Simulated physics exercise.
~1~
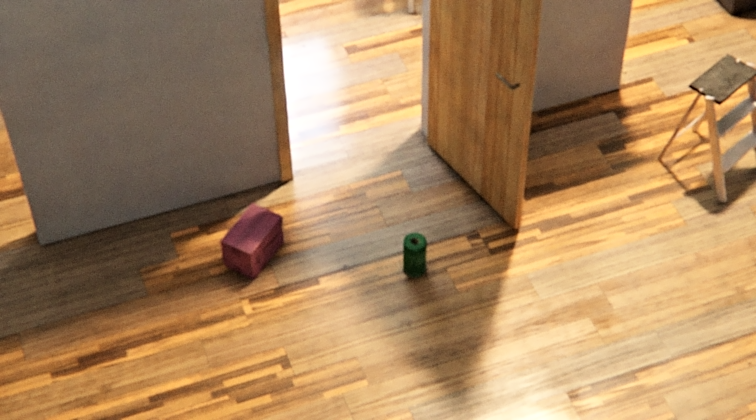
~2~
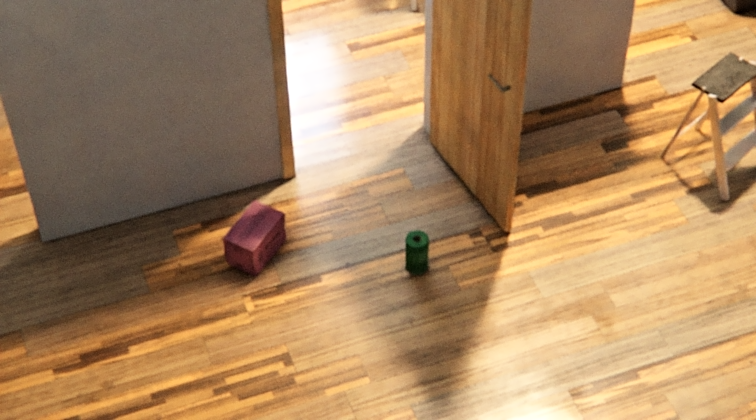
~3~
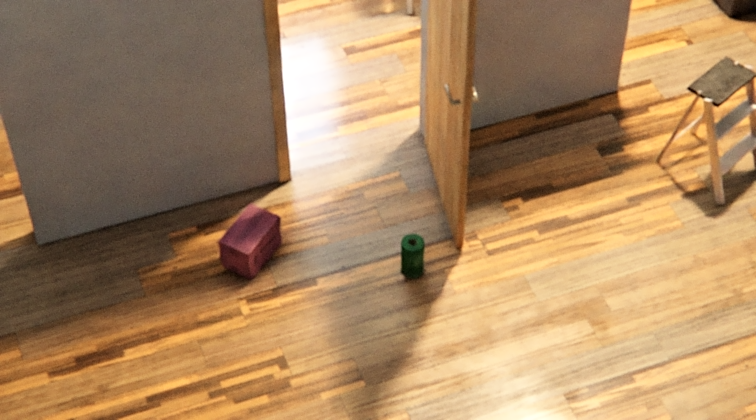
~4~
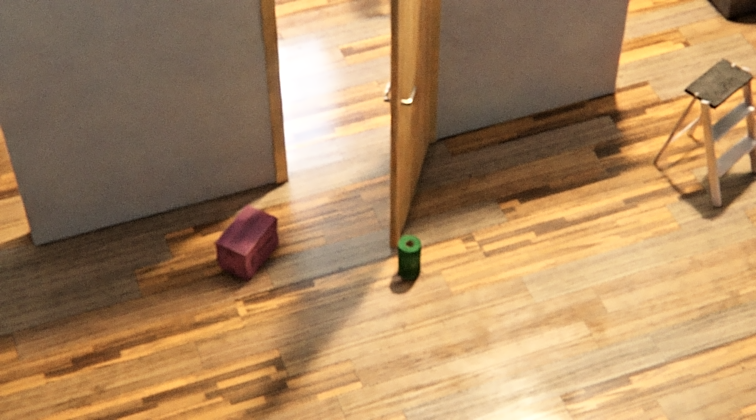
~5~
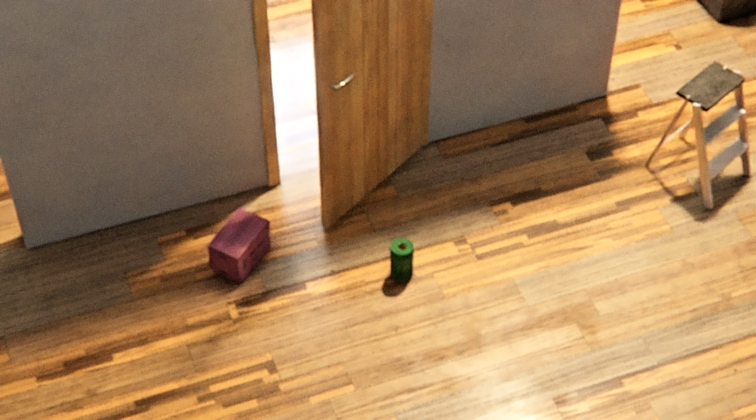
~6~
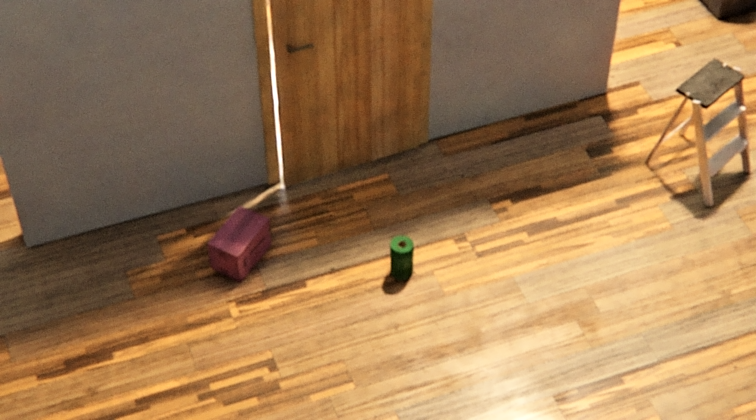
The video shows a wooden door standing wide open in a doorway, with a pink box and a green roll on the wood floor nearby. The door swings leftward past both objects, which stay in place, and is nearly shut at the end, with a thin strip of light still showing.
